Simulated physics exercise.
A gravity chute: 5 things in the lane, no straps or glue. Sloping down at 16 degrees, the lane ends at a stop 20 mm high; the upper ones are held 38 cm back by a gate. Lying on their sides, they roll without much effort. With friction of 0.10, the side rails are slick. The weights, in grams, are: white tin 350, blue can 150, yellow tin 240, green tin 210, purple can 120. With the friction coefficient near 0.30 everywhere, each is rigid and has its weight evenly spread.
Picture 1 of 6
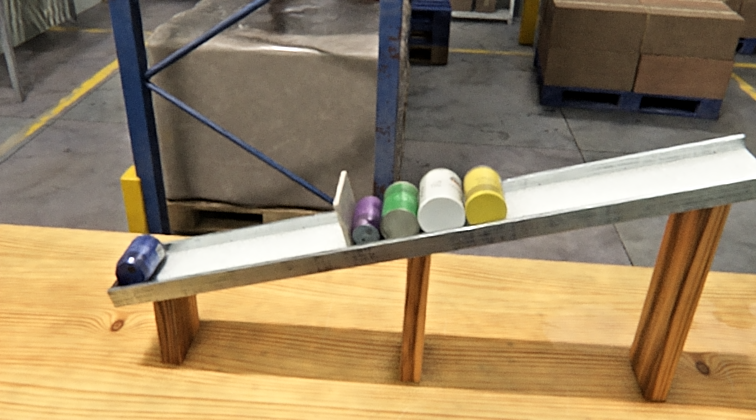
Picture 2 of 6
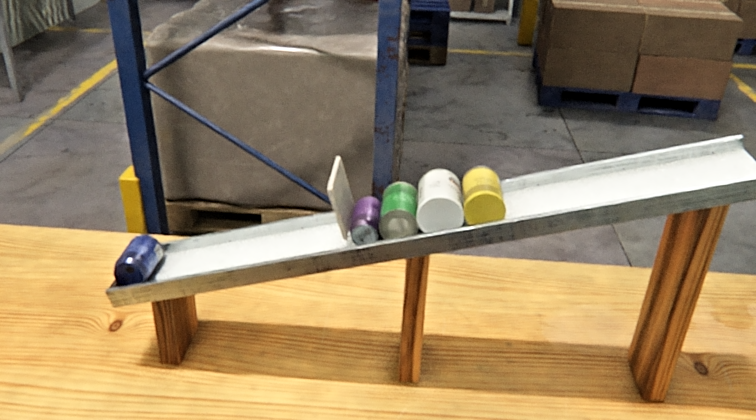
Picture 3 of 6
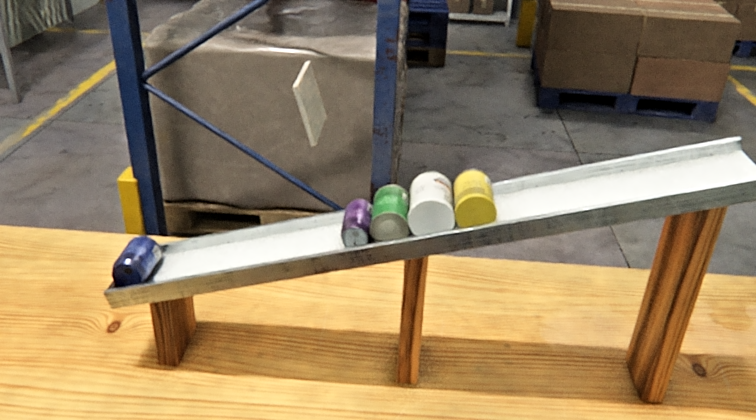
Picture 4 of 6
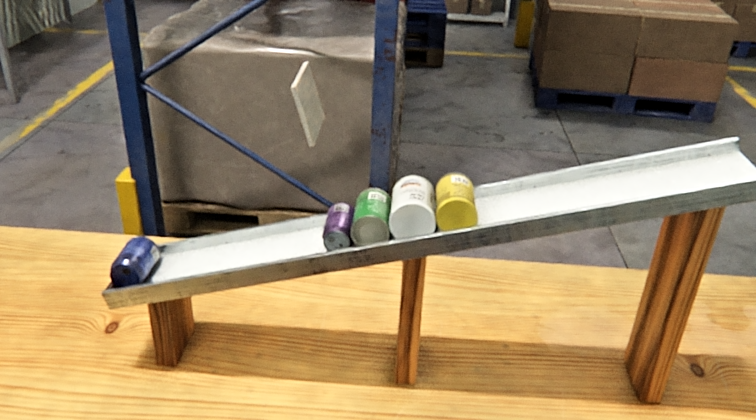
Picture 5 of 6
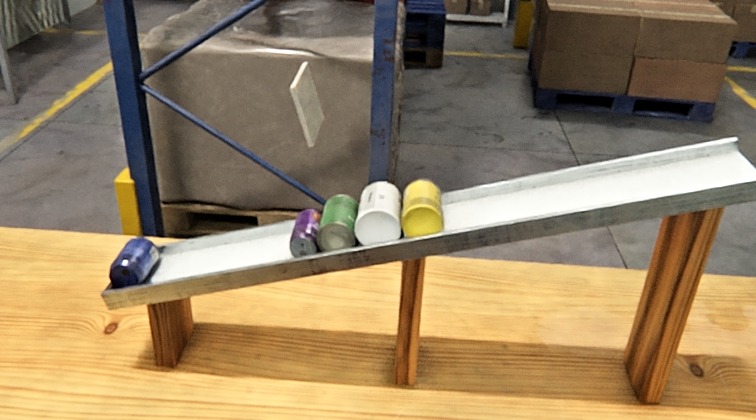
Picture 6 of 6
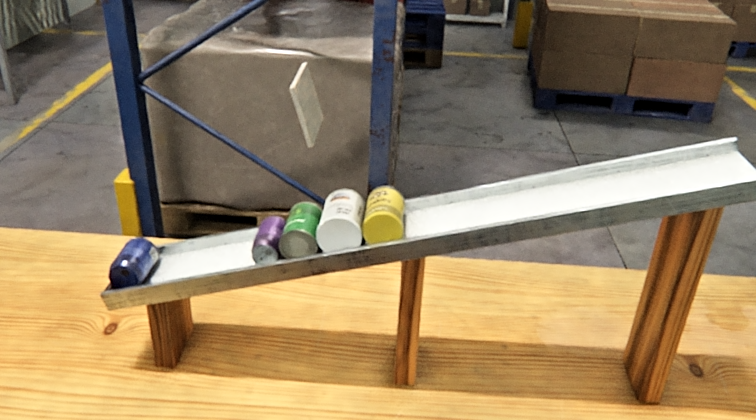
A gate lifts off the chute, and four cans roll down leftward toward a blue can.
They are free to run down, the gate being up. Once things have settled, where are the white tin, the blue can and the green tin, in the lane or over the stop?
The white tin stops in the lane, the blue can clears the end, the green tin stops in the lane.
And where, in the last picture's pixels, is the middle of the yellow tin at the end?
You'll see it about at (235, 244) in the last picture.
Then, 0.10 s past the last view, leader 18 cm from the stop; green tin near (259, 240); white tin near (298, 230); blue can near (134, 263).
Then, 0.20 s past the last view, leader 8 cm from the stop; white tin near (247, 239); green tin near (204, 250); blue can near (134, 263).
Then, 0.30 s past the last view, leader 4 cm from the stop; white tin near (214, 243); green tin near (180, 254); blue can near (119, 257).
Then, 0.50 s past the last view, blue can now over the stop; white tin not moving near (196, 248); green tin not moving near (162, 258).
Finally, over the stop, blue can; the other 4 in the lane. In the last view, white tin near (196, 248).
